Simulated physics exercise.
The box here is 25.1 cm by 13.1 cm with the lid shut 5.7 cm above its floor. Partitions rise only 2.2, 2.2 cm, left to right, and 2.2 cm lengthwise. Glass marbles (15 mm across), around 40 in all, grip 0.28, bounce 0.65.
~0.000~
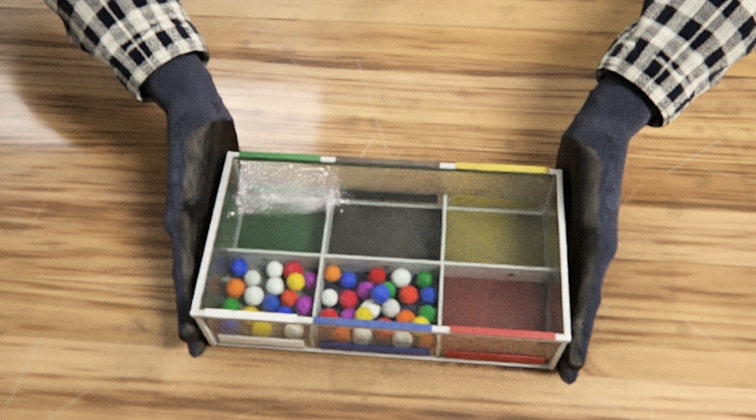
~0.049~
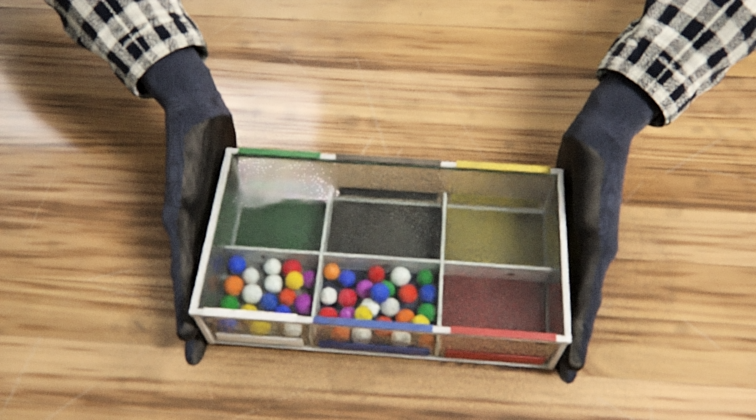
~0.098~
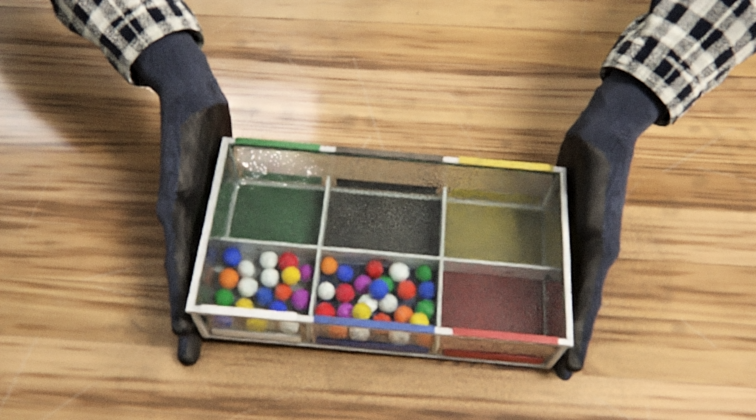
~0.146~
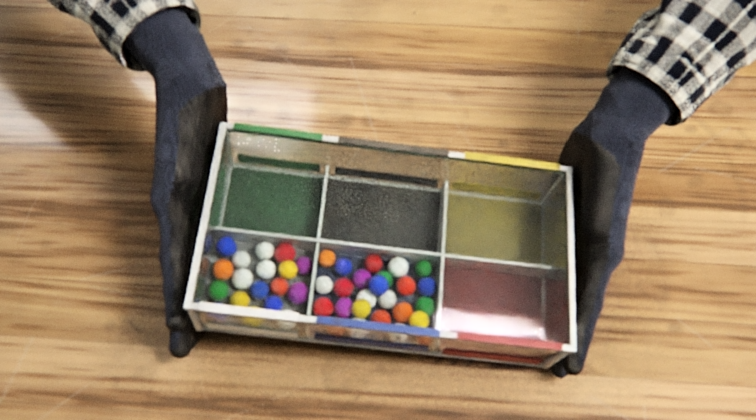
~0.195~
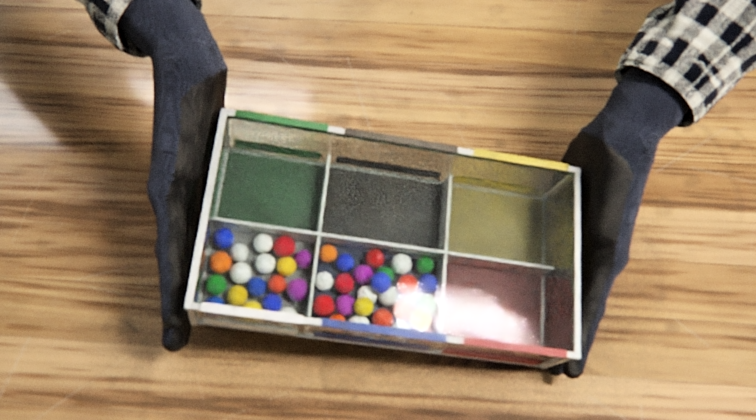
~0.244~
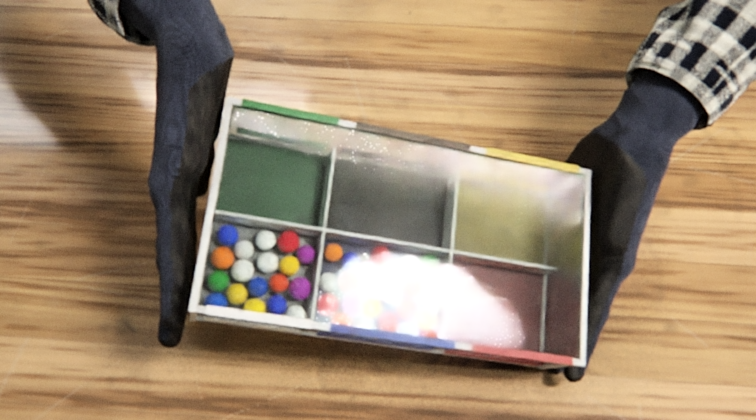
Two dark-gloved hands in black-and-white checked sleeves hold a clear-lidded box at both ends and slowly tilt it, its right end dipping lower, while the camera stays still above a striped wooden table. Multicoloured balls fill the two front compartments at left and centre, beside empty green, black, yellow and red ones. The balls barely shift as a bright reflection spreads across the lid's lower right.
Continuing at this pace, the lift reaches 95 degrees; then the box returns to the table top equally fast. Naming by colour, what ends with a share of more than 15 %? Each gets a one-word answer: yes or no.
My answers are red yes, blue yes, green no, yellow no, white no, black no.
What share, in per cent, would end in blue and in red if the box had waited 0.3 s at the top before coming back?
Blue 30; red 70.
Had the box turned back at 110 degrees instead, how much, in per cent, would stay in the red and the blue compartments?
You'd see red with 65 % and blue with 35 %.
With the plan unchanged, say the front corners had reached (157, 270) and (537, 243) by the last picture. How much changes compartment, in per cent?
I'd say close to 85 in a hundred.
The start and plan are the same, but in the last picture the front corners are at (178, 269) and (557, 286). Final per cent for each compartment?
Each compartment ends with this per cent: Red 0, blue 5, green 55, yellow 0, white 5 and black 35.
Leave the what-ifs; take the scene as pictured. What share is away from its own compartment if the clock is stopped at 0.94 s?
At that time I'd say around 20 per cent.
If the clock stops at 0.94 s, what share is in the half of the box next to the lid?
Share: Approx. 70 %.
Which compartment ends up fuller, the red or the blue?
Go with red, that one ends with more.
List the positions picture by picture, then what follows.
The first picture shows box tilt 0 degrees, front corners at (198, 311) and (564, 336); blue 60 %, white 40 %.
The second picture shows box tilt 1 degrees, front corners at (197, 310) and (565, 337).
The third picture shows box tilt 5 degrees, front corners at (194, 307) and (566, 340), lowest corner right front.
The fourth picture shows box tilt 10 degrees, front corners at (192, 304) and (570, 346), lowest corner right front.
The fifth picture shows box tilt 16 degrees, front corners at (192, 303) and (573, 353), lowest corner right front.
The sixth picture shows box tilt 22 degrees, front corners at (197, 306) and (579, 360), lowest corner right front; blue 60 %, white 40 %. Its pace works out near 120 degrees a second.
Then, at 0.94 s, tilt 94 degrees; red 10 %, blue 55 %, white 35 %.
After 1.41 s, tilt 40 degrees; red 65 %, blue 30 %, white 5 %.
After 1.95 s, tilt 0 degrees; red 65 %, blue 30 %, white 5 %.
At rest (2.8 s), red 65 %, blue 30 %, green 0 %, yellow 0 %, white 5 %, black 0 %.
